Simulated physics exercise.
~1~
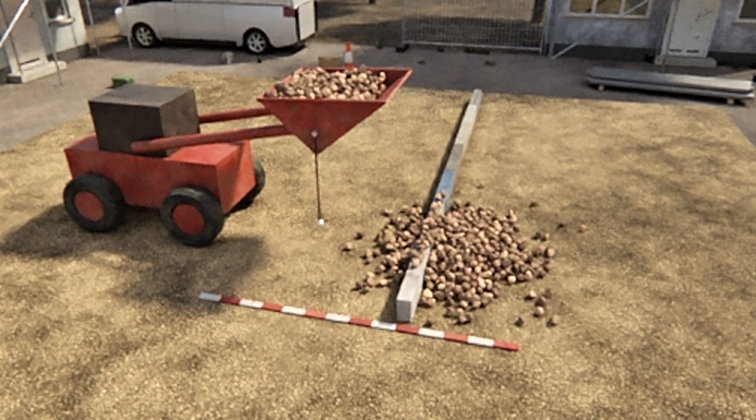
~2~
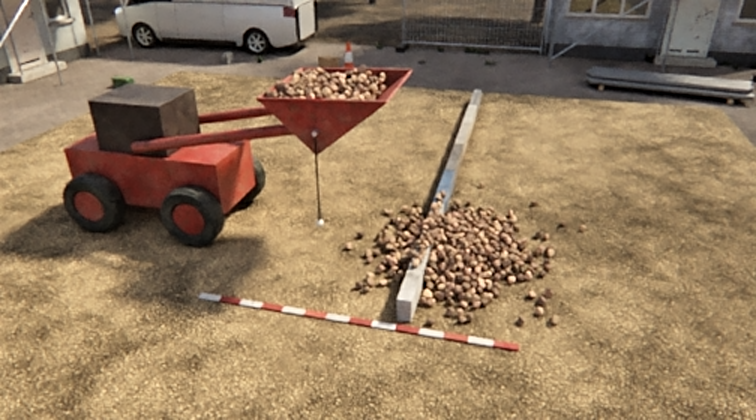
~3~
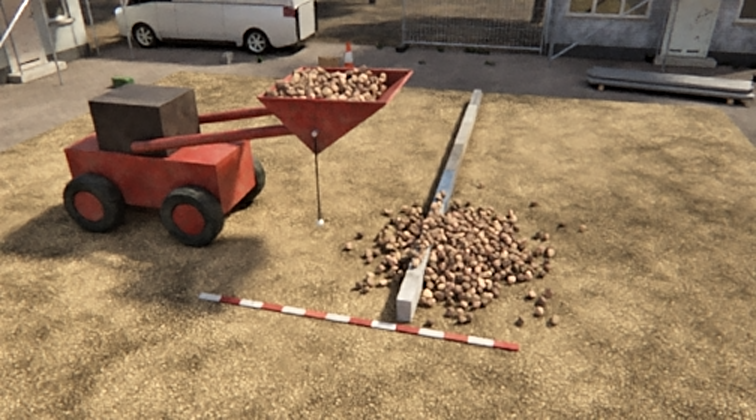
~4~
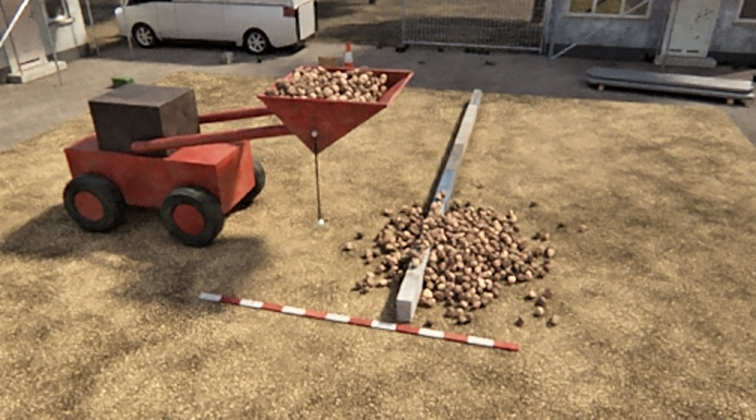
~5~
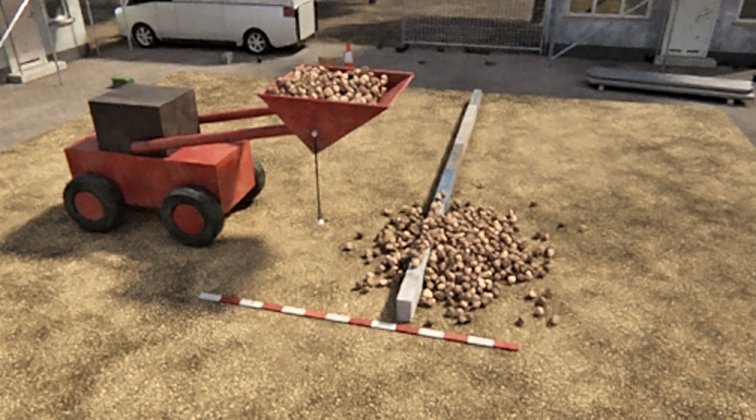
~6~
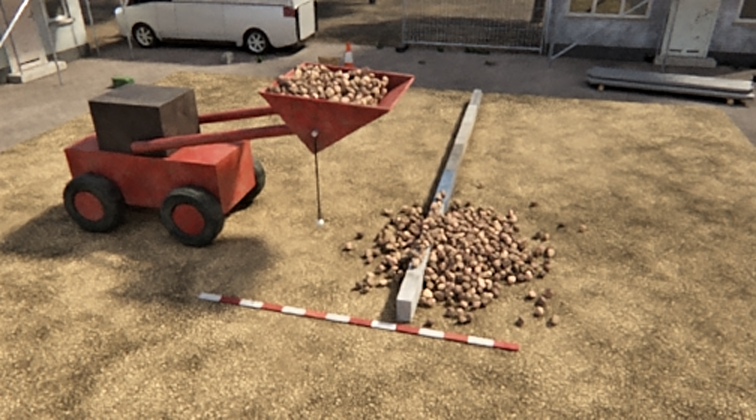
Gravelly yard with a red loader slowly tilting its raised, stone-filled bucket slightly forward, beside loose stones heaped across a grey kerb.
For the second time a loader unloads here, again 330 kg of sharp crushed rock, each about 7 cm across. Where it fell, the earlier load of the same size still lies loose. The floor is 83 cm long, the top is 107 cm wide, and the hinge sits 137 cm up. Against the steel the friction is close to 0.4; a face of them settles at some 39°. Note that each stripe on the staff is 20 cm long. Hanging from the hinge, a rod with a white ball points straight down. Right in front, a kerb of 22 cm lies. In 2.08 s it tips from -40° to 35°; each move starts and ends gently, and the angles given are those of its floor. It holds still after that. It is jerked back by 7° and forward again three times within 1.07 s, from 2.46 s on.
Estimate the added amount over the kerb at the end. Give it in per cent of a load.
Roughly 27 per cent of a load.
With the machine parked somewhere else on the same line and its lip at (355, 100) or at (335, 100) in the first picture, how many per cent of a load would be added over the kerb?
First place about 0 %, second about 0 %.
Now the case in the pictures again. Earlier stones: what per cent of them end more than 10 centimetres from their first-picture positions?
Some 0 percent, give or take.
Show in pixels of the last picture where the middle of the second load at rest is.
Around (413, 233).
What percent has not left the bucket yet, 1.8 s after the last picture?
About 40 per cent is held.
Then, 1.2 s after the last picture the floor is at 23°; in per cent of one load, 98 in the bucket, 22 on this side of the kerb, 80 over the kerb; the foremost stones are at (556, 259).
Then, 1.8 s after the last picture the floor is at 35°; in per cent of one load, 41 in the bucket, 76 on this side of the kerb, 83 over the kerb; the foremost stones are at (556, 259).
Then, 3.6 s after the last picture the floor is at 35°; in per cent of one load, 0 in the bucket, 93 on this side of the kerb, 107 over the kerb; the foremost stones are at (556, 259).
Then, 6.2 s after the last picture the floor is at 35°; in per cent of one load, 0 in the bucket, 93 on this side of the kerb, 107 over the kerb; the foremost stones are at (556, 259). Net gain over the kerb, 27.
